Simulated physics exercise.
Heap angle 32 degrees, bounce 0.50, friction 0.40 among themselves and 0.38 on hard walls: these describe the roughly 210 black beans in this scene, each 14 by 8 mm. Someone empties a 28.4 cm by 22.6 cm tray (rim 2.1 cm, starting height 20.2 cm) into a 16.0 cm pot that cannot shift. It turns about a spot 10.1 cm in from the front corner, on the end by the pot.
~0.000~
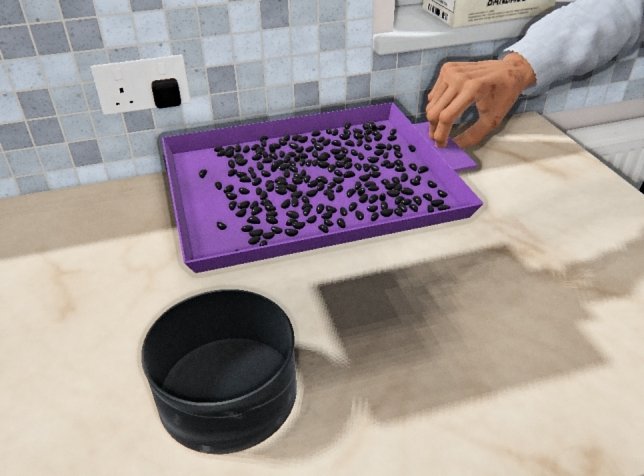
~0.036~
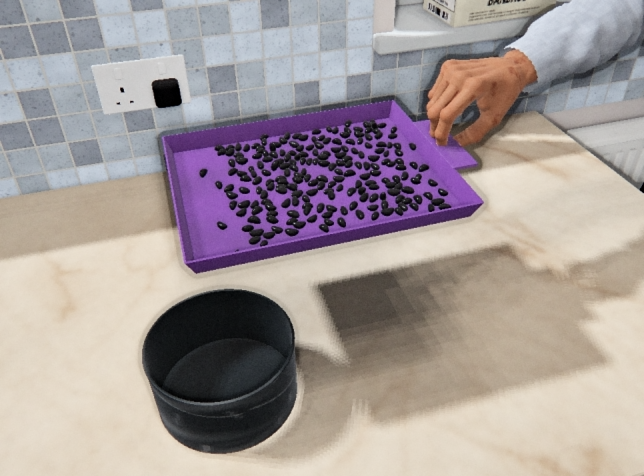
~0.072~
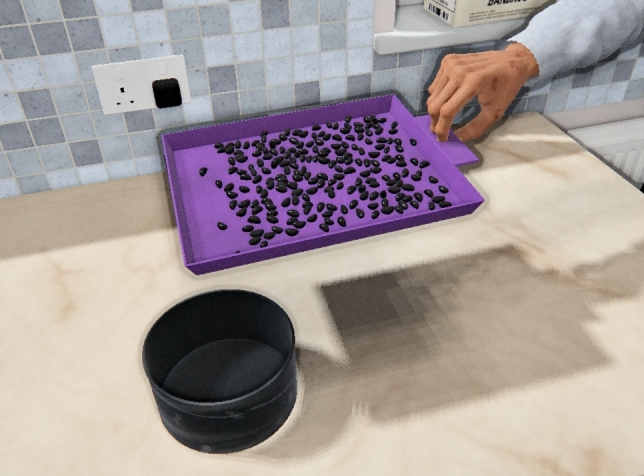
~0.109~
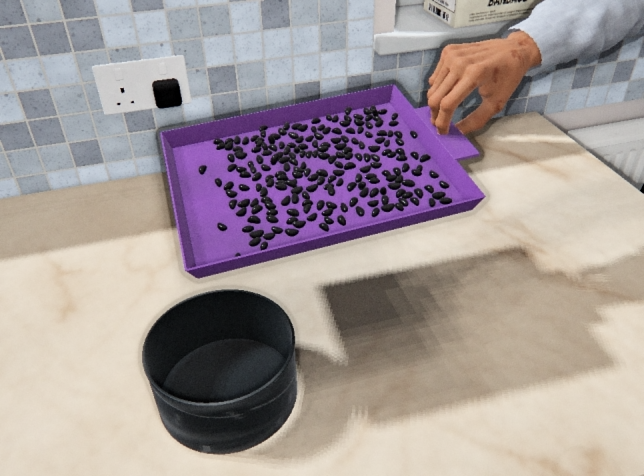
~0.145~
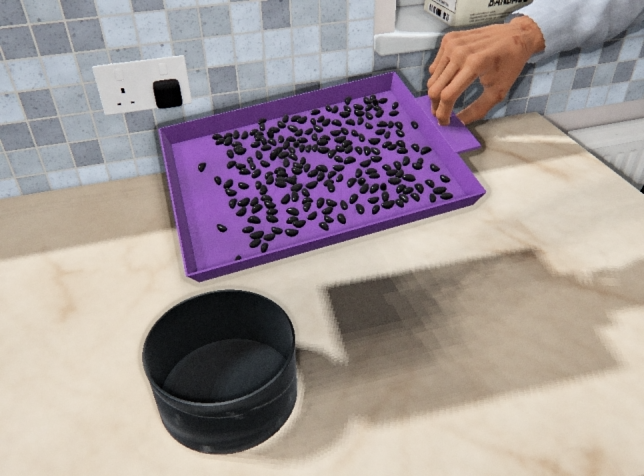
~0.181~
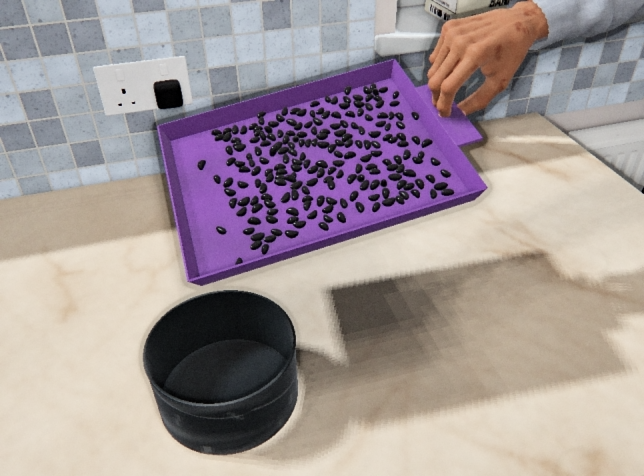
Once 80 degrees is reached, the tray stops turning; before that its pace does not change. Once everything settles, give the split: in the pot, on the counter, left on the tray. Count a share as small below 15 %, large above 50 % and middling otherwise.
Pot: Large. Counter: Small. Tray: Small.
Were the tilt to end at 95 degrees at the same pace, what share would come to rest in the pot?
Share in the pot: Around 100 %.
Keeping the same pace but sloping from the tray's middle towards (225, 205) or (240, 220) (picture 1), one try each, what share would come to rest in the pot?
The share comes to roughly 20 in a hundred, then roughly 75 in a hundred.
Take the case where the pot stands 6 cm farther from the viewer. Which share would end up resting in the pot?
Roughly 50 per cent.
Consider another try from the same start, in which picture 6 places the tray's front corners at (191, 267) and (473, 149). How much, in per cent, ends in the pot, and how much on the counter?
You'd end with pot at 40 and counter at 55.
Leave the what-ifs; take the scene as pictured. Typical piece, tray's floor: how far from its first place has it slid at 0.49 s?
Displacement on the tray: Roughly 6 cm.
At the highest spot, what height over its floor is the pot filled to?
Some 3.0 cm above the floor.
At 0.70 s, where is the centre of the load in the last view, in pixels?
At that time the load is centred around (231, 288).
After 0.49 s, tilt 46 degrees; the tray holds 100 %, the pot 0 %.
After 0.70 s, tilt 68 degrees; the tray holds 75 %, the pot 5 %.
After 1.02 s, tilt 80 degrees; the tray holds 5 %, the pot 95 %.
In the end, at 1.9 s, pot 100 %, counter 0 %, tray 0 %.
